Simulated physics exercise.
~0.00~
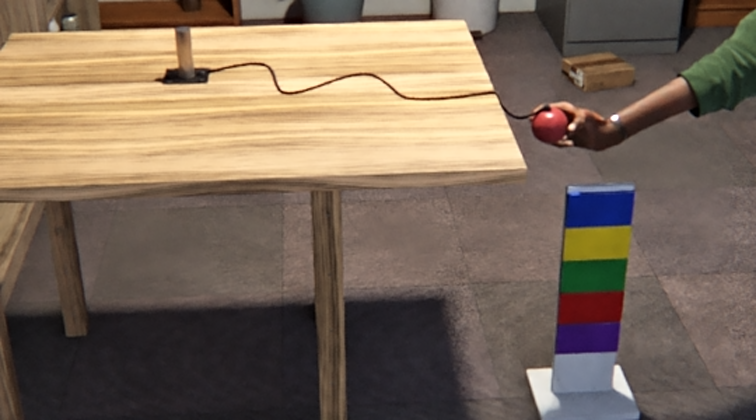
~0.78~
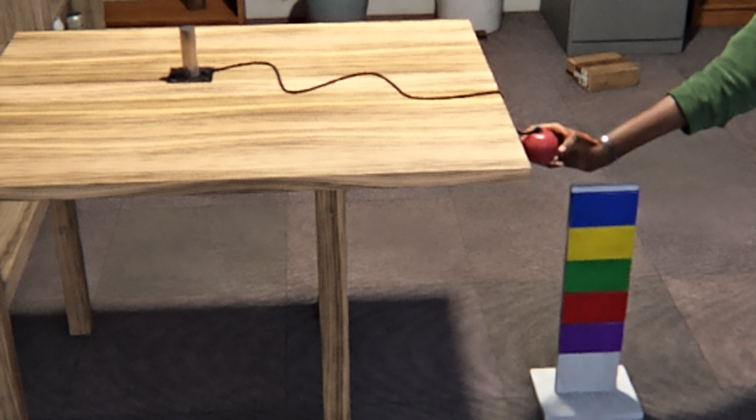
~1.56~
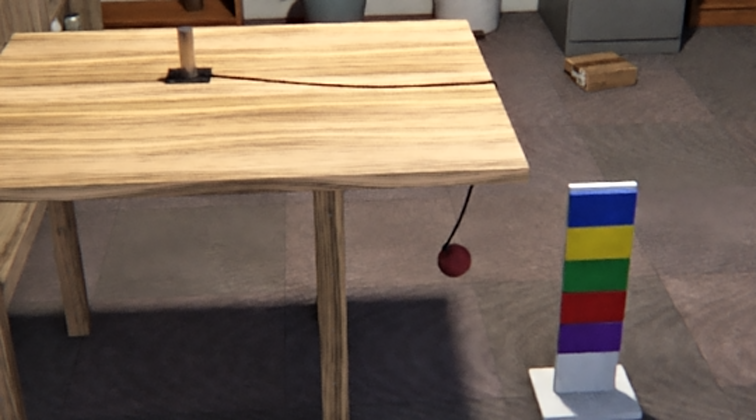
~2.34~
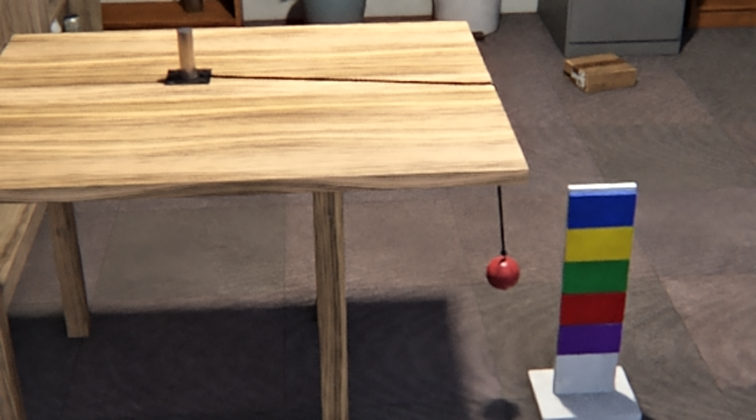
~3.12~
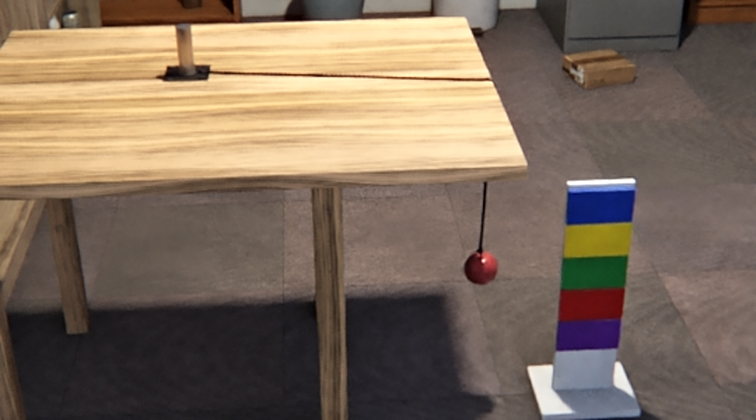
Red ball on a dark cord dropping from a hand off a table edge, swinging, and hanging level with the green band.
